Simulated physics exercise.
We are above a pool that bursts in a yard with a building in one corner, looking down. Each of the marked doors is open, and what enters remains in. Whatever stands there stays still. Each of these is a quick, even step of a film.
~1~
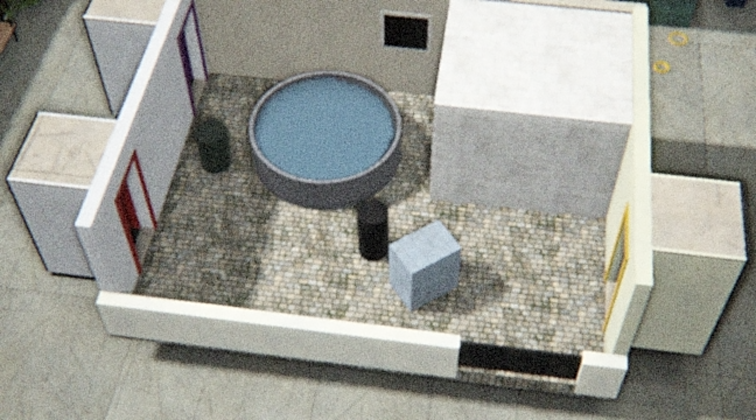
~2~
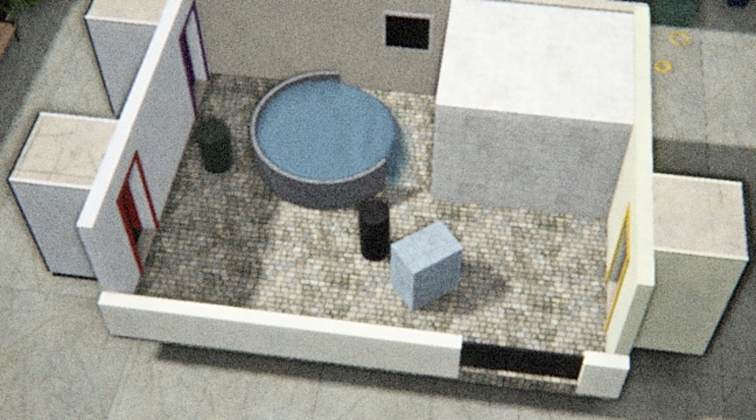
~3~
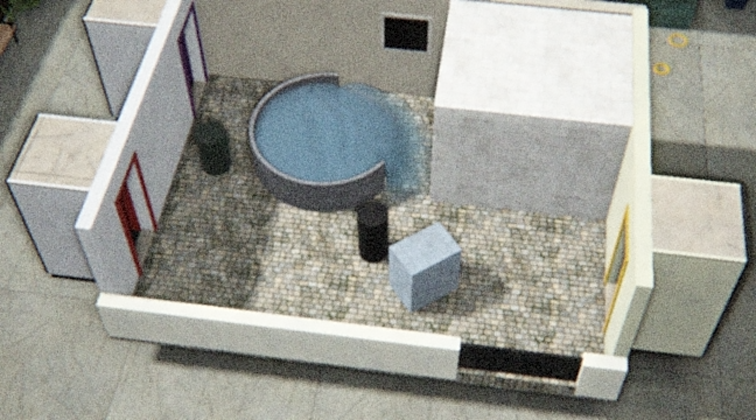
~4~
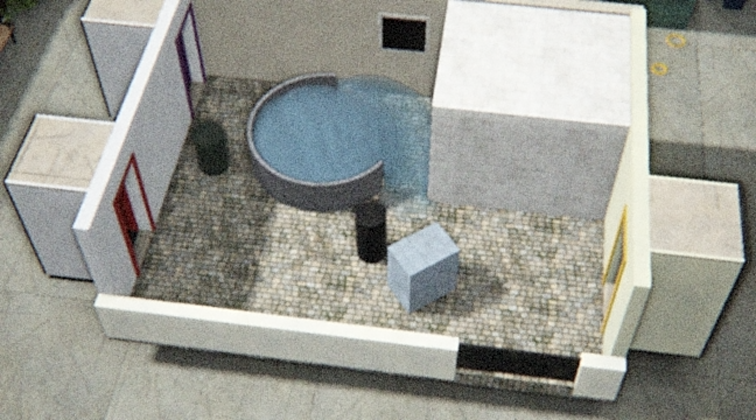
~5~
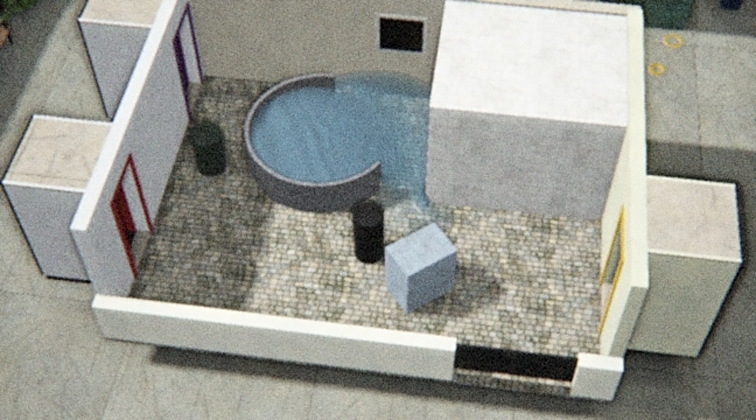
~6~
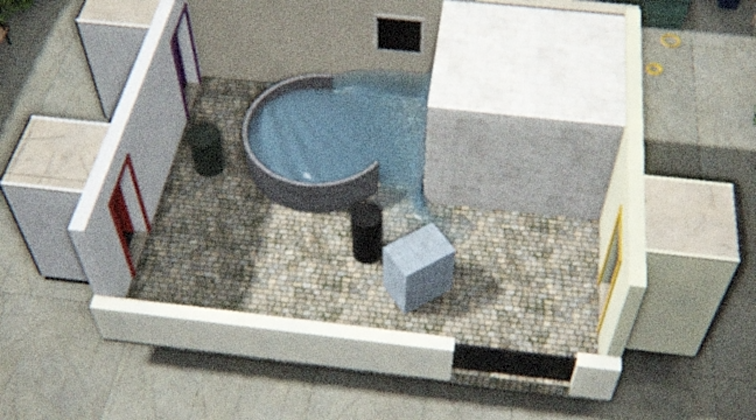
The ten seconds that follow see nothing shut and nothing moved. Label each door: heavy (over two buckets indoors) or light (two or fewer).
Red door - heavy; yellow door - light; purple door - heavy.
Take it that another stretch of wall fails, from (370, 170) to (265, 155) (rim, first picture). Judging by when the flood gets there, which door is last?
Answer: The purple door.
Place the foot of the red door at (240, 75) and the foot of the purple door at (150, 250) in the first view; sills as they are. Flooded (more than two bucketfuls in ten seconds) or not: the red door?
Result: Red one rises above.
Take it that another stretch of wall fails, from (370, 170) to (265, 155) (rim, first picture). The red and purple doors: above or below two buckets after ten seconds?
Door by door, the red exceeds it and the purple exceeds it.
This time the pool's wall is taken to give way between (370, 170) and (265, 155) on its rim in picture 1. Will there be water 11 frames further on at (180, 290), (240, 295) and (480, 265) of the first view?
In the order given: Swamped, swamped and swamped.
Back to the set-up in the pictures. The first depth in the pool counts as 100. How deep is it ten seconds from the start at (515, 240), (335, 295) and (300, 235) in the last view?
Depths of roughly 6, 6 and 10 per cent.
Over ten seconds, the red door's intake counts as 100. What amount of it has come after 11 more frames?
Close to 0 %.
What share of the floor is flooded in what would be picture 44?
Around 95 in a hundred.
A moment on, water covers 25 % of the floor; the red door not reached, the yellow door not reached, the purple door not reached.
Next, water covers 40 % of the floor; the red door not reached, the yellow door not reached, the purple door under two buckets in.
Then, water covers 70 % of the floor; the red door not reached, the yellow door wet at the sill, nothing in, the purple door far over two buckets in.
Later, water covers 95 % of the floor; the red door over two buckets in, the yellow door wet at the sill, nothing in, the purple door far over two buckets in.
In the end, water covers 100 % of the floor; the red door far over two buckets in, the yellow door wet at the sill, nothing in, the purple door far over two buckets in.
